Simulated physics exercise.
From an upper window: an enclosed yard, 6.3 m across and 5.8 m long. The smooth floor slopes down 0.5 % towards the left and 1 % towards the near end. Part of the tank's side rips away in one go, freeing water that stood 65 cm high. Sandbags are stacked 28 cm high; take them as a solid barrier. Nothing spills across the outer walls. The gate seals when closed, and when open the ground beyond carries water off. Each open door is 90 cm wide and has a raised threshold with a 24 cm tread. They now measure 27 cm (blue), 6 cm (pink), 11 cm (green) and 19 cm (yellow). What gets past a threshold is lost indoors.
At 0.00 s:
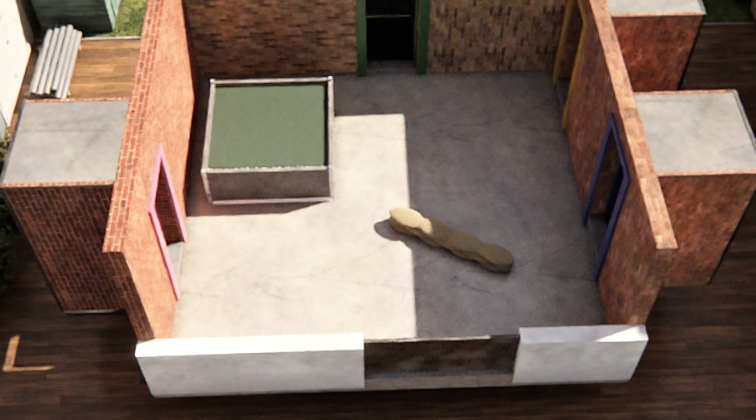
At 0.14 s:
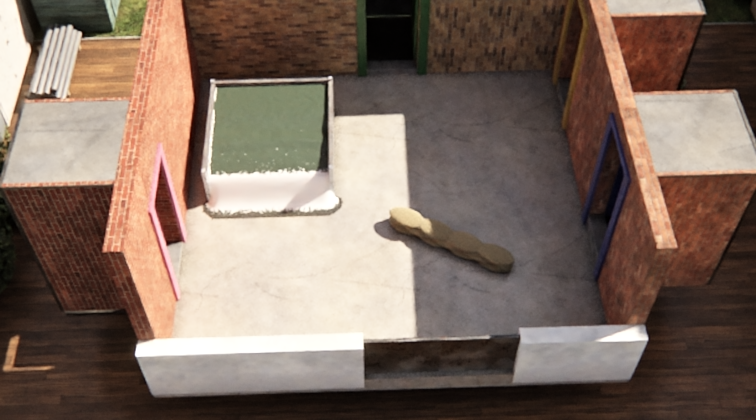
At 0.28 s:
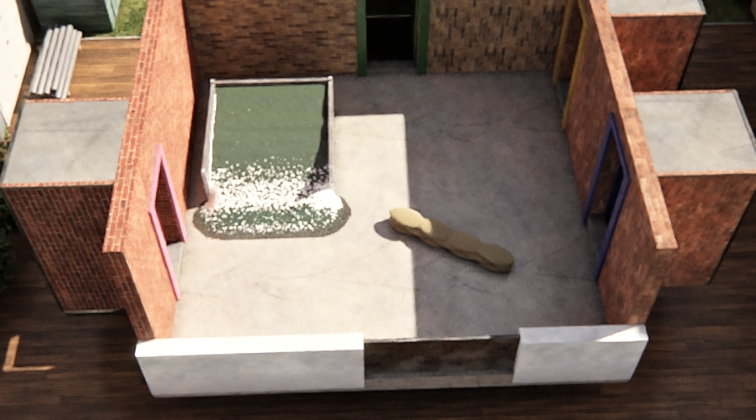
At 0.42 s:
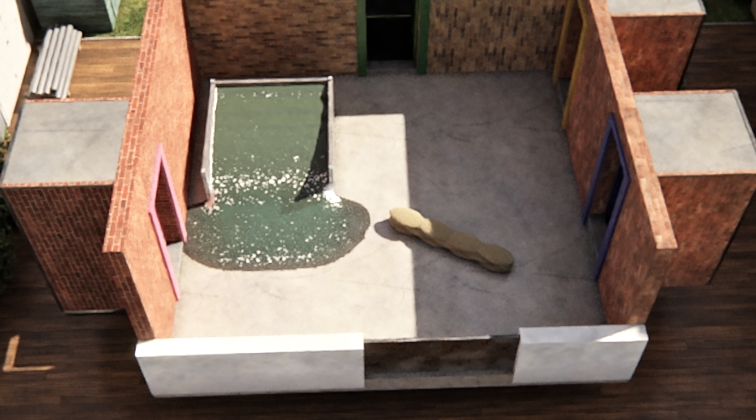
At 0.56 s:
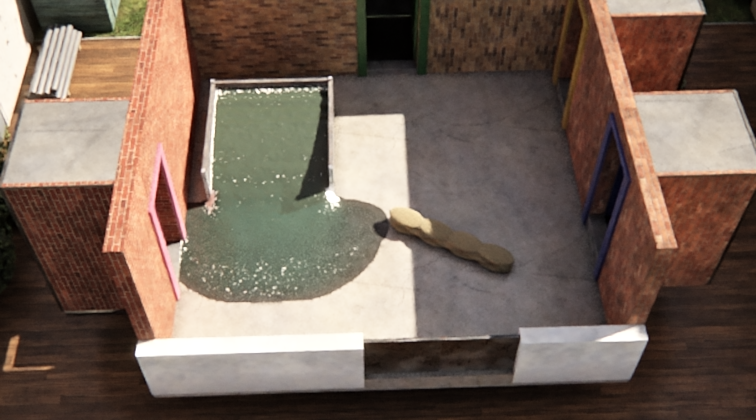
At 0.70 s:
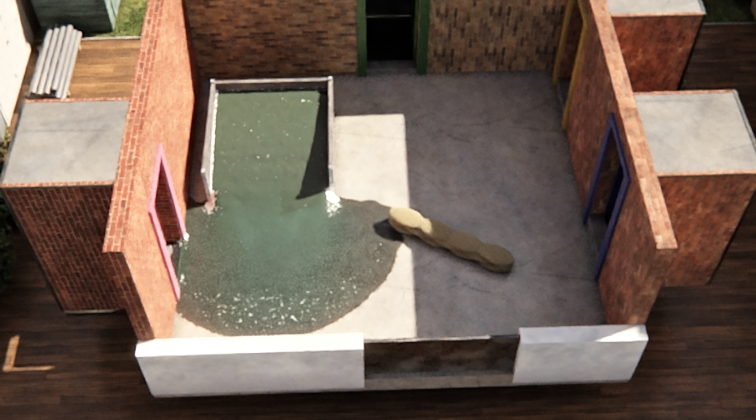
Green water sits still in a walled tank inside a brick-sided yard, then bursts through the tank's near side in a white, frothy rush. It fans across the pale floor as a widening dark pool, passing the near end of the lumpy sandbag barrier and reaching the pink-framed door on the left.
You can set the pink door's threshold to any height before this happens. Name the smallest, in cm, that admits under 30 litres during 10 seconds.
Some 15 cm above the ground.
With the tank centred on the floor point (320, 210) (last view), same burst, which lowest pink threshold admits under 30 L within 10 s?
Some 8.5 cm.
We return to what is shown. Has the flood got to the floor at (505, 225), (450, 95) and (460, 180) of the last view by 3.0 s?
In turn: Not reached, still dry, not reached.
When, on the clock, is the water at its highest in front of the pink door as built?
Around 3.4 s.
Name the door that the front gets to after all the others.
The green one.
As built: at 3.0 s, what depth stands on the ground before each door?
Depths in cm: Blue 0, pink 18, green 0, yellow 0.
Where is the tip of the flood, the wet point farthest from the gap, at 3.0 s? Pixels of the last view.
Near (602, 356).
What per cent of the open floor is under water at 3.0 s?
About 40 per cent.
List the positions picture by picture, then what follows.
The first frame shows the tank at (270, 127) is whole and still, 65 cm deep; the pink door at (168, 228) is dry.
In the second frame, the front is at (214, 213), 0.3 m from the gap at (270, 188); 0.5 m2 of floor is wet, 65 cm left at the back.
In the third frame, water pours out at (271, 190) and has run 0.7 m, to (219, 235); about 12 cm deep outside, 65 cm at the back.
In the fourth frame, the front is at (232, 266), 1.3 m from the gap at (271, 191); 3.1 m2 of floor is wet, 63 cm left at the back.
In the fifth frame, the gap is at (271, 191), the front 1.8 m out at (222, 296); the back of the tank holds 55 cm.
In the sixth frame, the front is at (232, 331), 2.4 m from the gap at (271, 192); 6.7 m2 of floor is wet, 56 cm left at the back; water is at the pink door at (168, 228).
After 1.4 s water covers 35 % of the floor, deepest (46 cm) near (170, 371); 15 cm at the pink door, 9 litres in over its 6 cm threshold.
After 3.0 s water covers 40 % of the floor, deepest (29 cm) near (170, 371); 18 cm at the pink door, 65 litres in over its 6 cm threshold.
After 10.0 s water covers 95 % of the floor, deepest (11 cm) near (195, 370); 7 cm at the pink door, 207 litres in over its 6 cm threshold.
At the pink door as built, the water arrived by 0.6 s and peaked near 20 cm at 3.4 s.
With a threshold of 13.5 cm, 45 litres would have come in within the 10 s; with 18.5 cm, 8 litres. So under 30 litres takes about 15 cm.
